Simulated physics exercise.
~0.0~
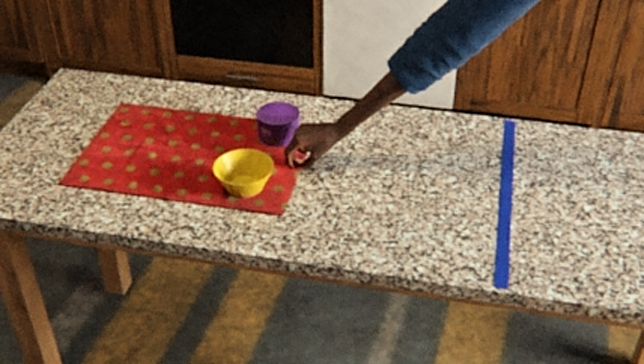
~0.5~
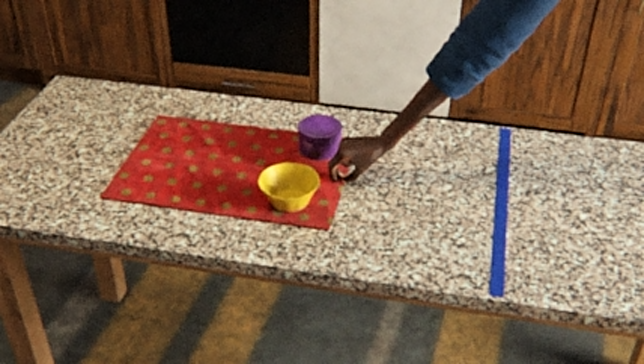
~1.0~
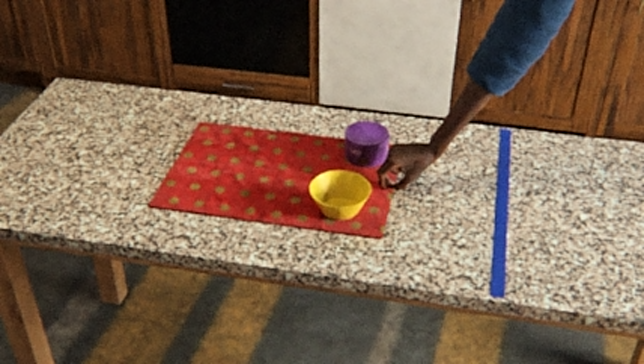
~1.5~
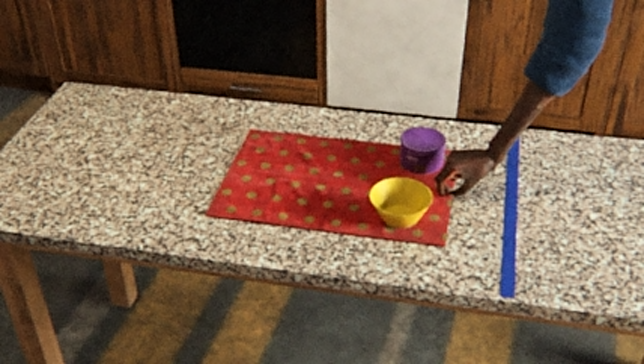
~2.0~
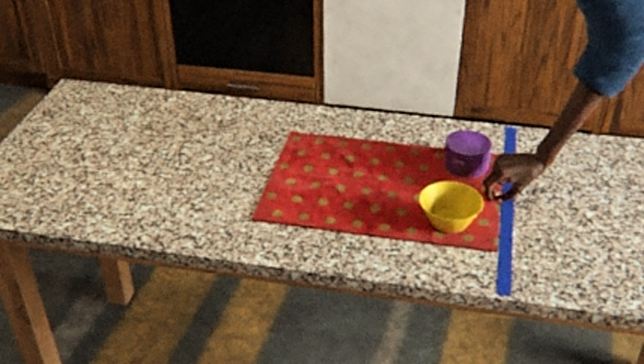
In a kitchen with wooden cabinets, a speckled stone-topped table is seen from above and in front, the view swaying slightly. A red cloth with gold dots lies toward the left, carrying a purple tub near its back right corner and a yellow bowl in front of it, while a strip of blue tape crosses the table at right. A hand from a blue sleeve grips the cloth's right edge and draws it steadily rightward. The tub and bowl ride along with it. At the end the cloth's edge is at the tape, with both containers still upright on the cloth.
